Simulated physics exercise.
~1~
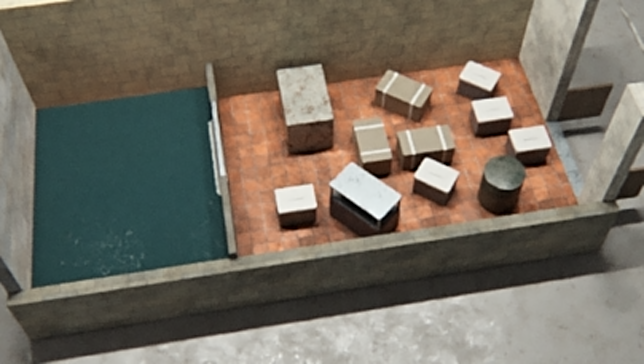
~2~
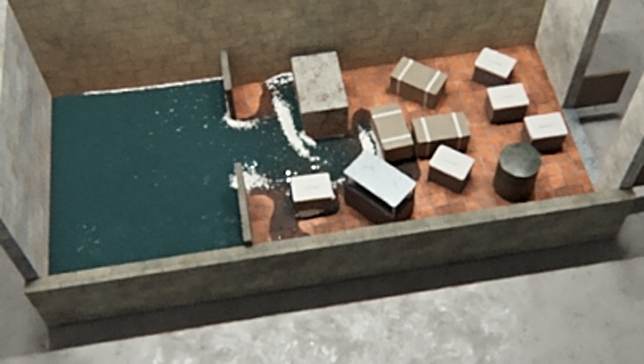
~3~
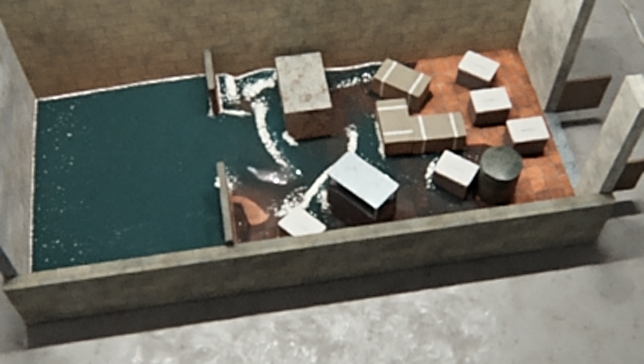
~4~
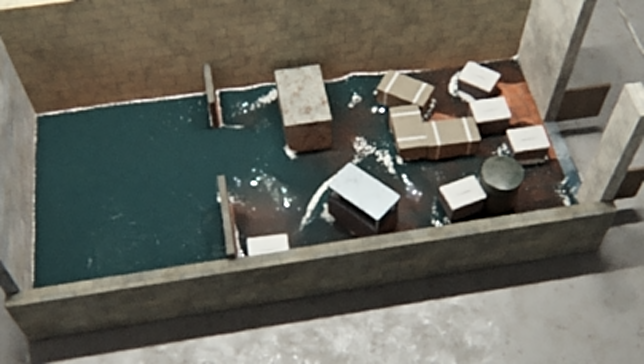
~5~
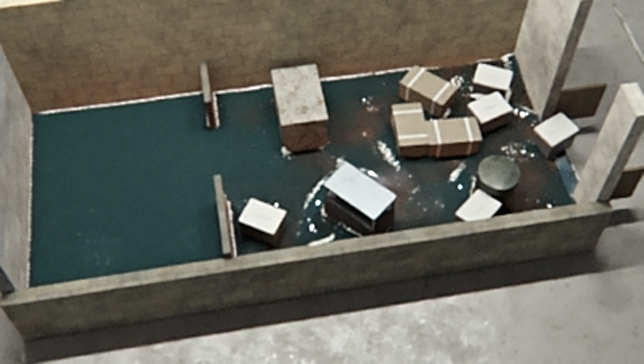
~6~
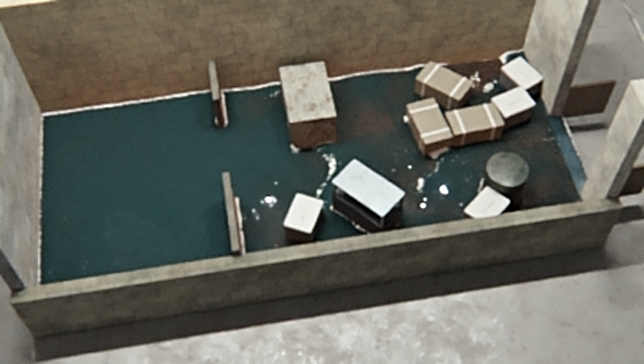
Two adjoining stone-walled rooms are seen from above at a slant, with dark green water filling the left one and a reddish tiled floor on the right. Strapped brown trunks, small white boxes, a tall grey block, a pale-topped chest and a dark round drum stand about the dry side. The door in the partition gives way, and foaming water rushes through the gap and spreads rightward. It surrounds everything, pushing the trunks together and shifting the white boxes. Finally water covers the floor, with trunks and boxes bunched at upper right, while the tall block stays put.
